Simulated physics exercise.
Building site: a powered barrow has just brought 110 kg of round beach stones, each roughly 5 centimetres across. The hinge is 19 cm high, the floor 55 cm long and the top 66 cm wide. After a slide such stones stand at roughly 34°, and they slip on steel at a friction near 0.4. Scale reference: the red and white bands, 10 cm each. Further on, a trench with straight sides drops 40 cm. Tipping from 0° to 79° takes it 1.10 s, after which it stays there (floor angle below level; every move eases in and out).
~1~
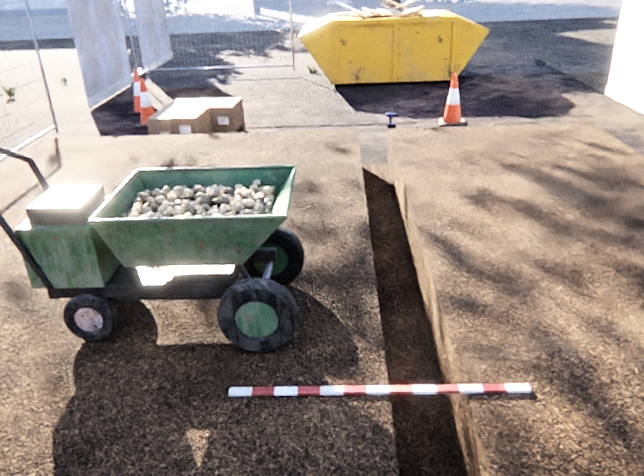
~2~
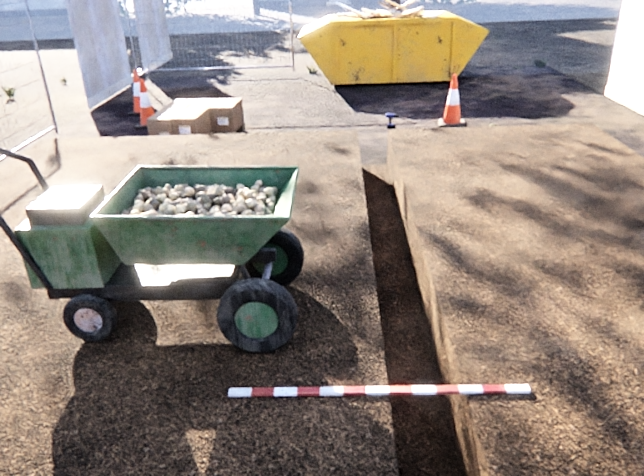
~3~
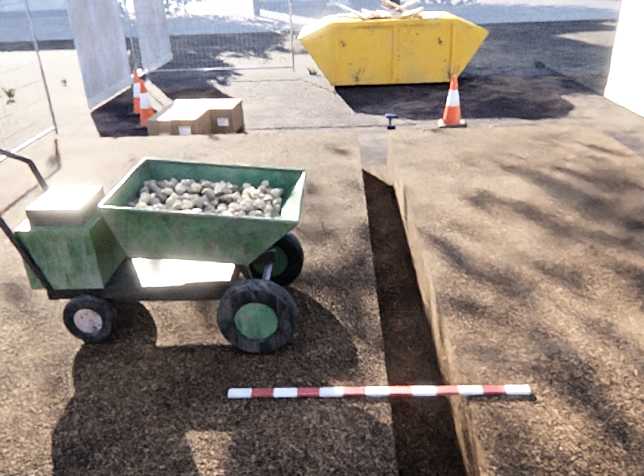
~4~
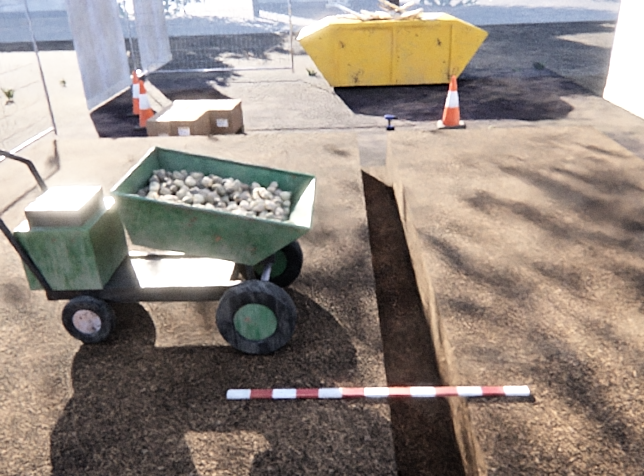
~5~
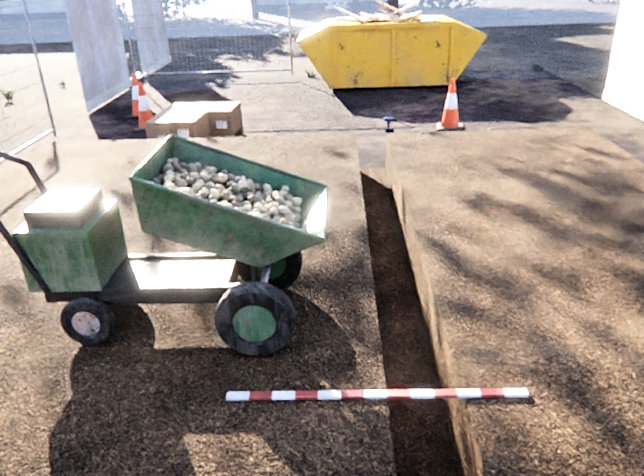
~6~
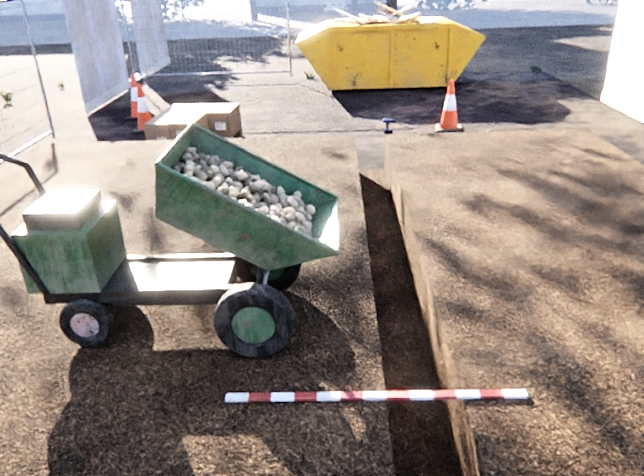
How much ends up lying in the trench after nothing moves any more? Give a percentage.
A share of about 98 per cent.
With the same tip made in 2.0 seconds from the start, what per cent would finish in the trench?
Close to 100 percent, then.
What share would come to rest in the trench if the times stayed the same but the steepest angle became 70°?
Around 90 per cent would finish in the trench.
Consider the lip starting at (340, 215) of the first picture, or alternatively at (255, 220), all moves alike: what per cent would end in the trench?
Near 35 then near 75 percent.
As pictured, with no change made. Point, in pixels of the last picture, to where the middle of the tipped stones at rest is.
I'd point to around (409, 364).
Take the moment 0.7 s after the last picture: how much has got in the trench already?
Some 75 per cent.
Then, 0.4 s after the last picture the floor is at 66°, 100 % in the tray; the foremost stones are at (378, 277).
Then, 0.7 s after the last picture the floor is at 79°, 25 % in the tray, 74 % in the trench, 1 % past the trench; the foremost stones are at (451, 317).
Then, 1.1 s after the last picture the floor is at 79°, 1 % in the tray, 97 % in the trench, 2 % past the trench; the foremost stones are at (503, 306).
Then, 3.0 s after the last picture the floor is at 79°, 0 % in the tray, 98 % in the trench, 2 % past the trench; the foremost stones are at (522, 304).
